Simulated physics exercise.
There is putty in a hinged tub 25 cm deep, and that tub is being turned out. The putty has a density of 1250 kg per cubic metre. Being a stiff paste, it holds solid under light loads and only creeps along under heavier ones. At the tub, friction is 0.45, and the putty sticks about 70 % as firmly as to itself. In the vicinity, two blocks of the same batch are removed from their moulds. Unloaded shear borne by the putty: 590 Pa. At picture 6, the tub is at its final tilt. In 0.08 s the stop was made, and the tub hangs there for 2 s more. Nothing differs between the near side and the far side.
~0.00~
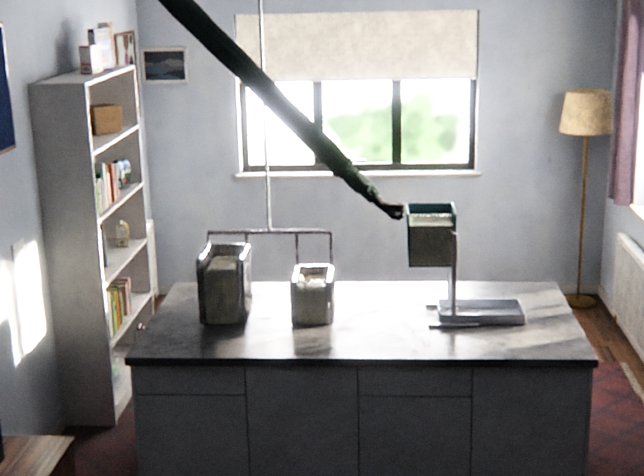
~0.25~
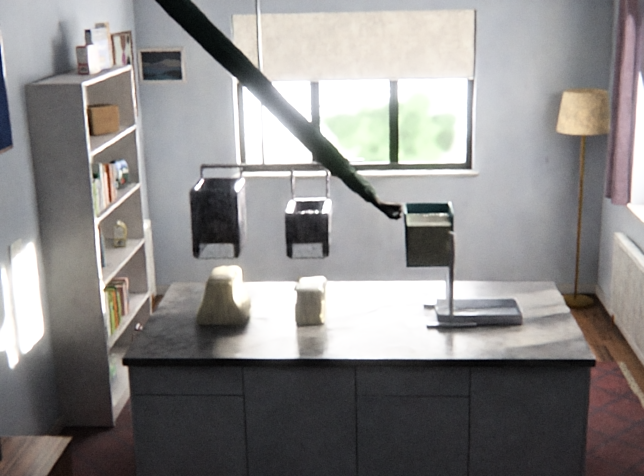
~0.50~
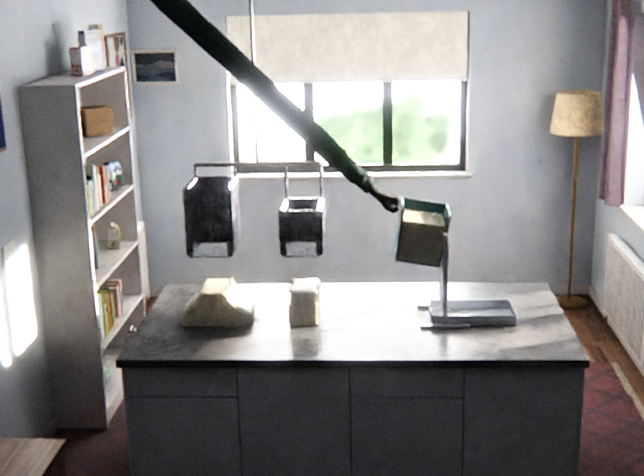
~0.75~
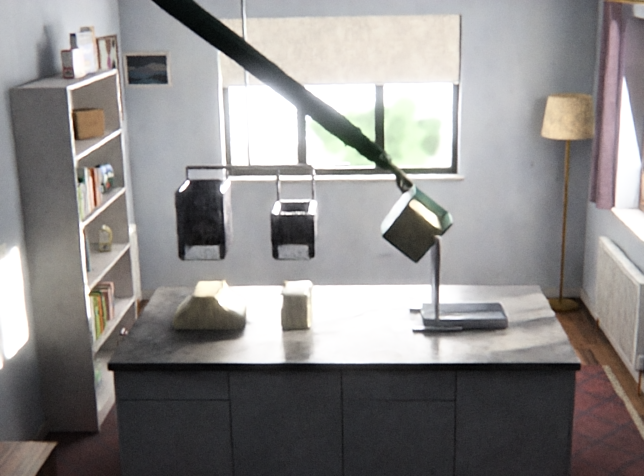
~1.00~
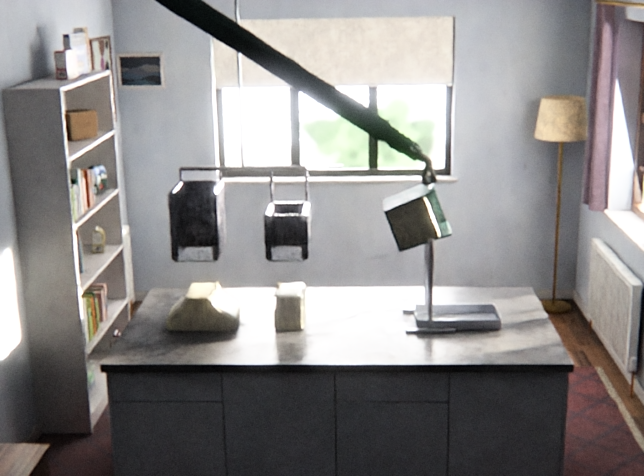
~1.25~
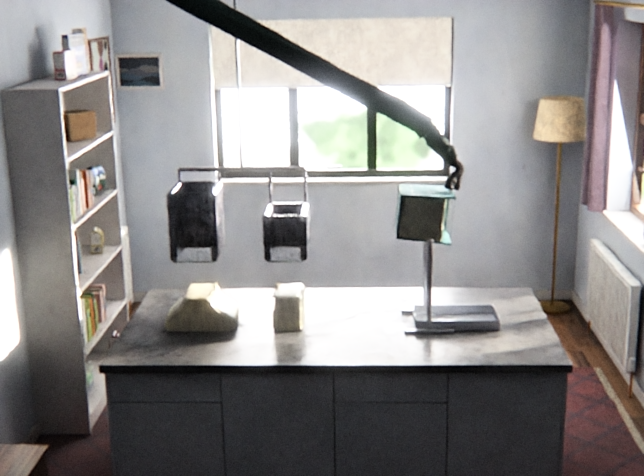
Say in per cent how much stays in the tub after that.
Close to 63 percent stays in.
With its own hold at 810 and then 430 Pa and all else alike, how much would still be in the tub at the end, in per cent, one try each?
Try one gives 100 per cent, try two gives 50 per cent.
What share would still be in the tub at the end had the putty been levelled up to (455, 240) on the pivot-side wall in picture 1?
It would be close to 100 percent.
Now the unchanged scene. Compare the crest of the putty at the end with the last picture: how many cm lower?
About 9 cm.
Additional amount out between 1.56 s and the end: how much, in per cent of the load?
Roughly 20 percent of the load.
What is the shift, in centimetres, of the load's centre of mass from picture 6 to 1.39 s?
About 3 cm.
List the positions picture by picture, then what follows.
The first frame shows handle-side rim at (409, 215), tilt 0 degrees; top of the putty at (412, 226); blocks stand 28 cm, 18 cm (left to right).
The second frame shows handle-side rim at (407, 215), tilt 0 degrees; top of the putty at (410, 226); blocks stand 23 cm, 18 cm (left to right).
The third frame shows handle-side rim at (405, 209), tilt 10 degrees; top of the putty at (407, 221); blocks stand 18 cm, 17 cm (left to right).
The fourth frame shows handle-side rim at (416, 196), tilt 39 degrees; top of the putty at (411, 207); blocks stand 18 cm, 17 cm (left to right).
The fifth frame shows handle-side rim at (435, 192), tilt 70 degrees; top of the putty at (425, 199); blocks stand 18 cm, 17 cm (left to right).
The sixth frame shows handle-side rim at (455, 199), tilt 95 degrees; top of the putty at (409, 198); blocks stand 18 cm, 17 cm (left to right).
After 1.39 s, the tub is at 95 degrees and holds 100 %.
After 1.56 s, the tub is at 95 degrees and holds 83 %.
After 1.73 s, the tub is at 95 degrees and holds 68 %.
After 1.90 s, the tub is at 95 degrees and holds 63 %.
After 3.25 s, at the end, the tub is at 95 degrees and holds 63 %.
